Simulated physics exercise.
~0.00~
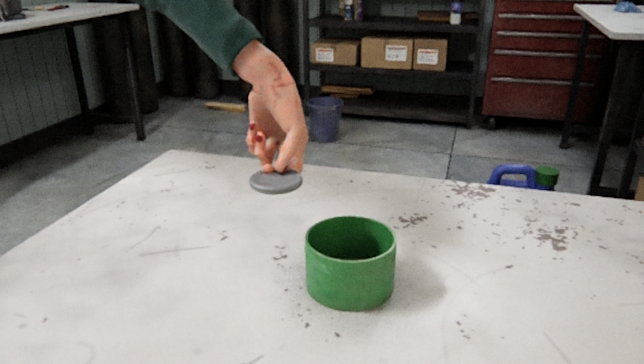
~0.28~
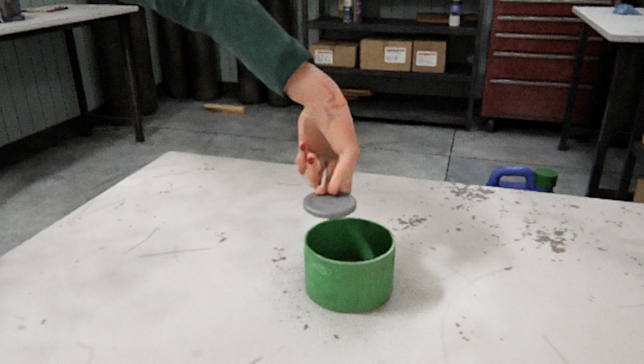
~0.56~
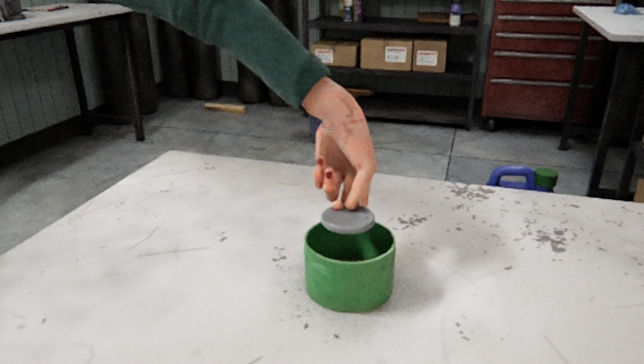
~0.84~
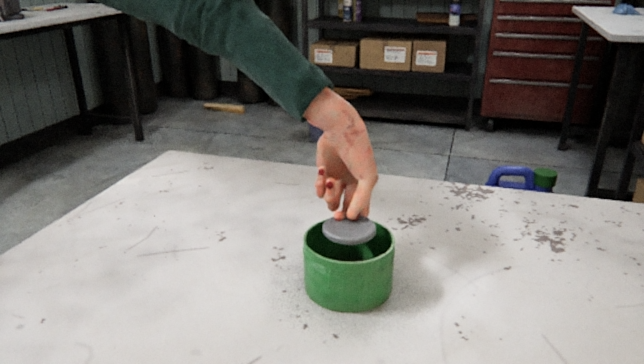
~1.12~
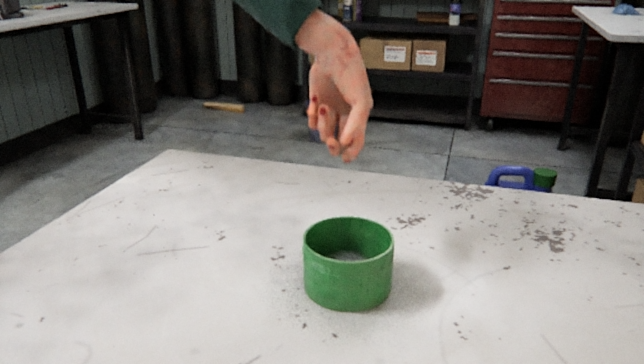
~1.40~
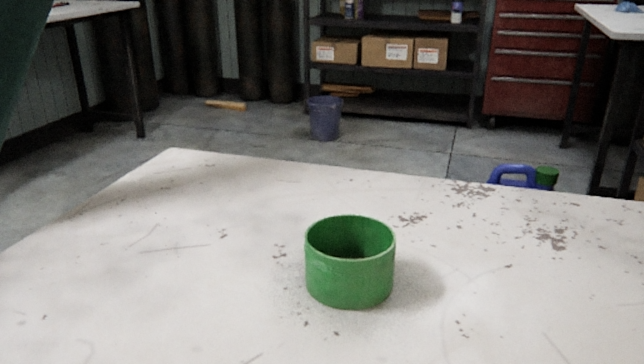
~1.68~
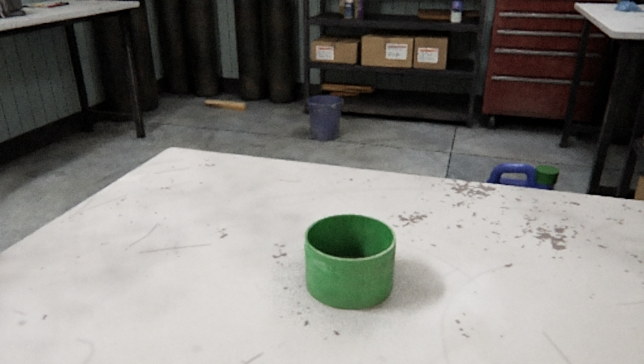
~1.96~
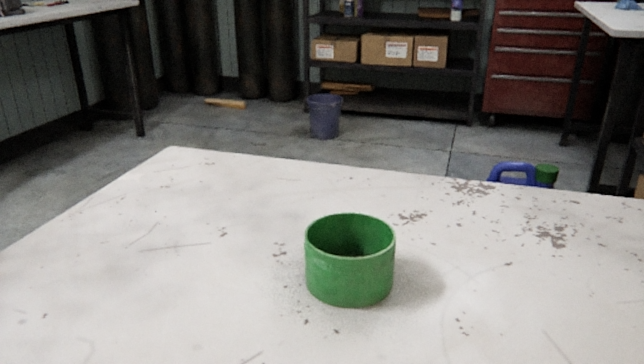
A hand in a dark green sleeve carried a small grey coaster over to an open green container on a worn white table, lowered it into the opening and let go. The coaster dropped inside, and the hand withdrew, leaving the container uncovered.
